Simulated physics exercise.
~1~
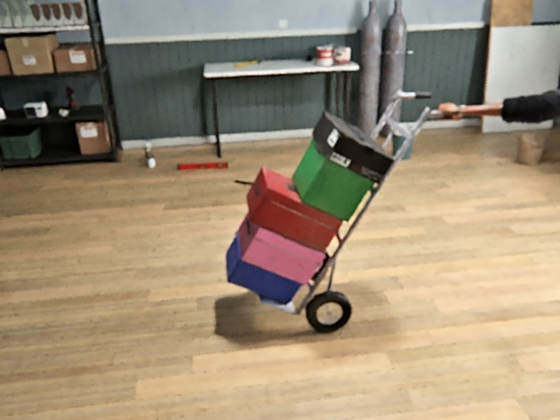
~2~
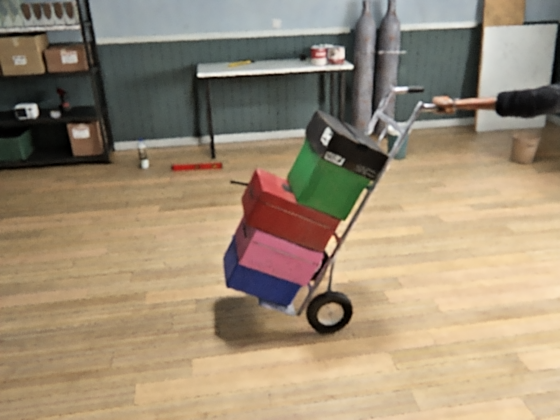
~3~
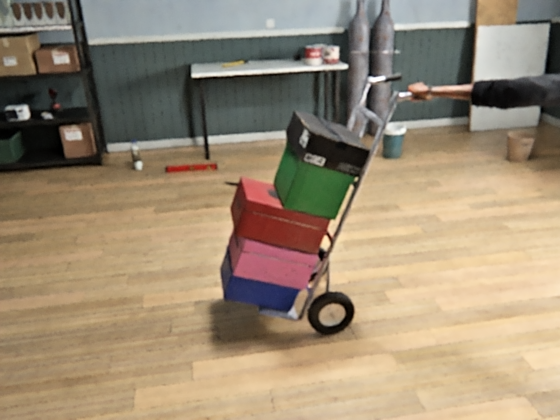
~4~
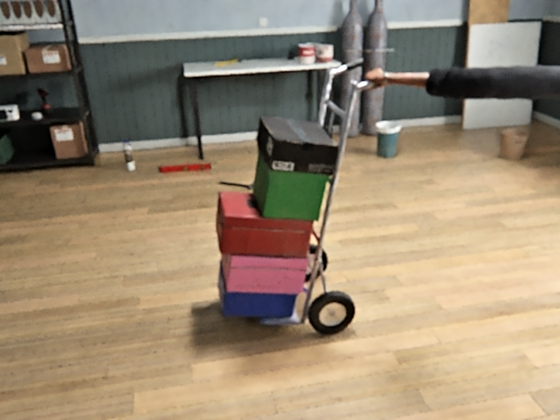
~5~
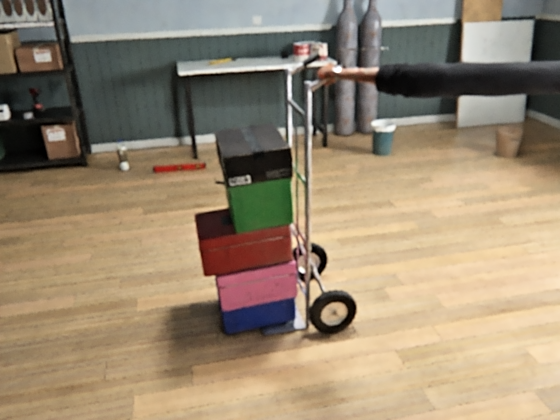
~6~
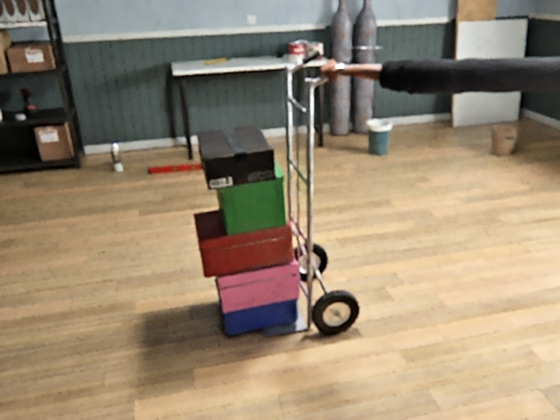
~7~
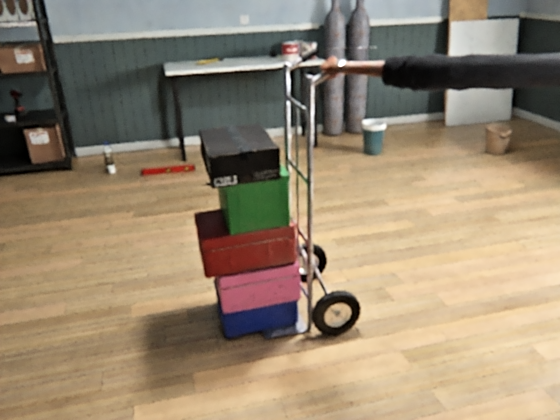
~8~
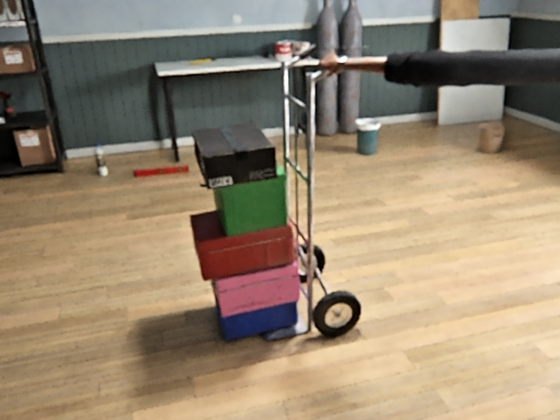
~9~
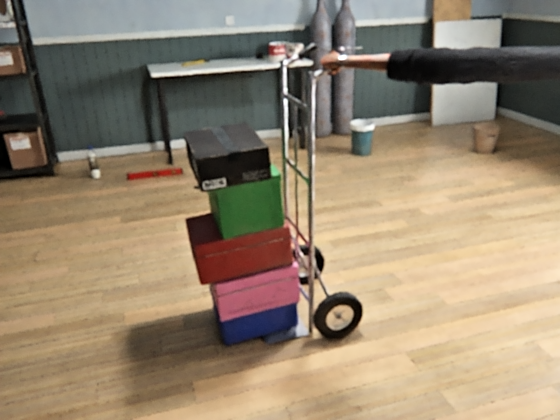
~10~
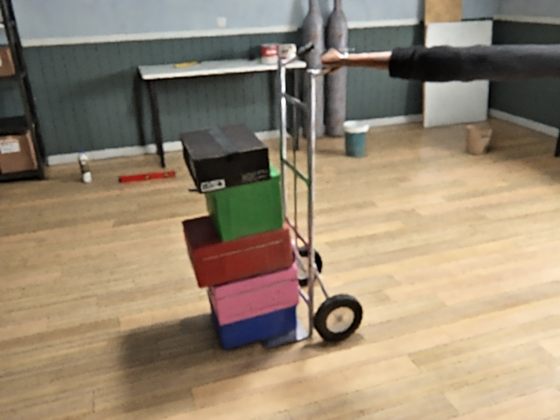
The footage shows a hand swinging a leaning sack truck upright with a stack of blue, pink, red, green and black boxes on it; the upper boxes shift left, away from the frame, and the uneven stack stays standing while the hand holds the truck.
